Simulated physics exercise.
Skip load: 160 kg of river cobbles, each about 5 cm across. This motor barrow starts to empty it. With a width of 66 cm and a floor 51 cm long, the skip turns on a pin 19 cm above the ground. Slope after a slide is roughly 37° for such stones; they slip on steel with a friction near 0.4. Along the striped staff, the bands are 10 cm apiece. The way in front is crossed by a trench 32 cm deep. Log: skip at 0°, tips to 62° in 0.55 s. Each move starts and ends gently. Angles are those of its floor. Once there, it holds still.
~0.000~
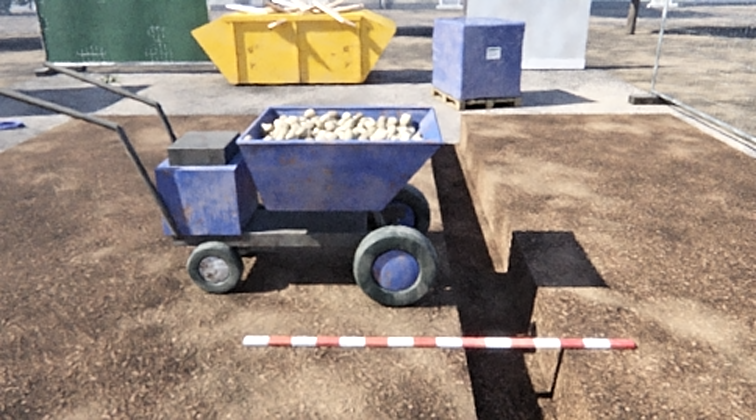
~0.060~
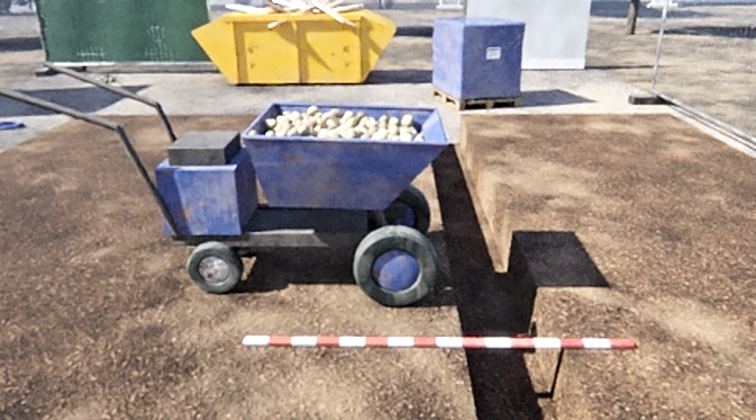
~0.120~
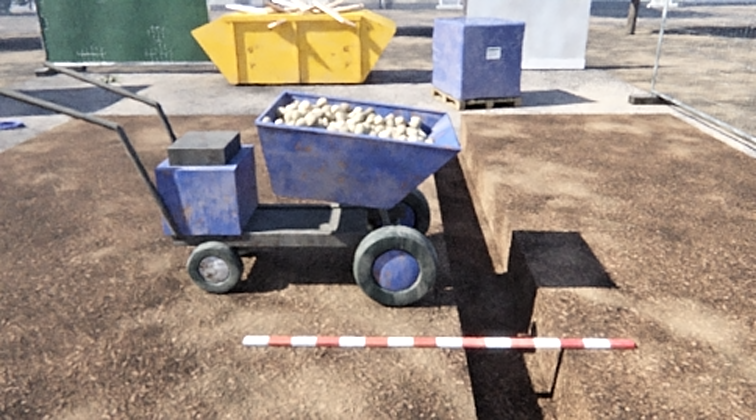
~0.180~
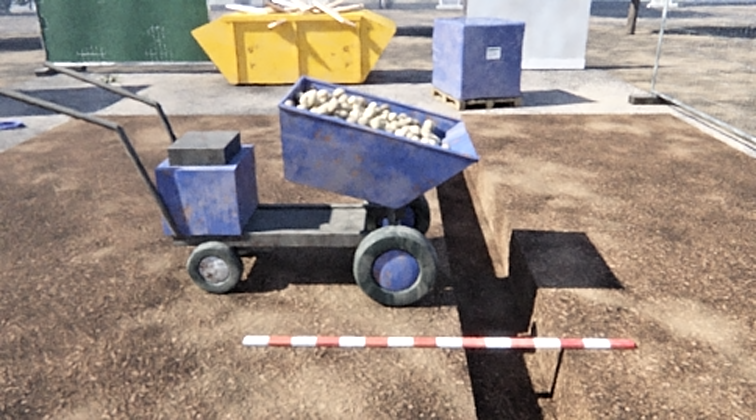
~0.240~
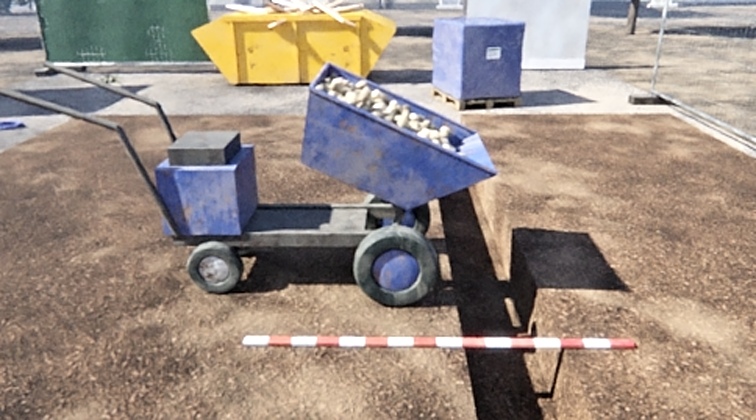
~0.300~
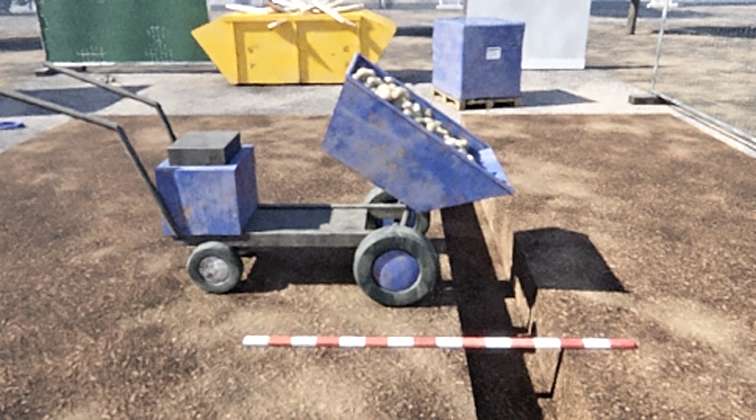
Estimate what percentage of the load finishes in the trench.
Roughly 20 percent.
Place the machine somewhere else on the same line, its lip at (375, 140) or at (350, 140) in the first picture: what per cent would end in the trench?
It'd be around 55 per cent and after that around 75 per cent.
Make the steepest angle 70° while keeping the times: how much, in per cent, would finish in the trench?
It would be close to 15 percent.
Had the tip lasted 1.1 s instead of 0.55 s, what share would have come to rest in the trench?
About 30%.
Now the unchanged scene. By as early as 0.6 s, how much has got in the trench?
By that point it's something like 0 in a hundred.
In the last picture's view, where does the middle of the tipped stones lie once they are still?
Their centre sits close to (593, 271).
After 0.4 s the floor is at 52°; 100 % in the skip; the foremost stones are at (501, 189).
After 0.6 s the floor is at 62°; 84 % in the skip, 2 % in the trench, 15 % past the trench; the foremost stones are at (594, 276).
After 1.0 s the floor is at 62°; 32 % in the skip, 2 % in the trench, 66 % past the trench; the foremost stones are at (748, 272).
After 3.0 s the floor is at 62°; 9 % in the skip, 20 % in the trench, 71 % past the trench; the foremost stones are past the picture's edge.
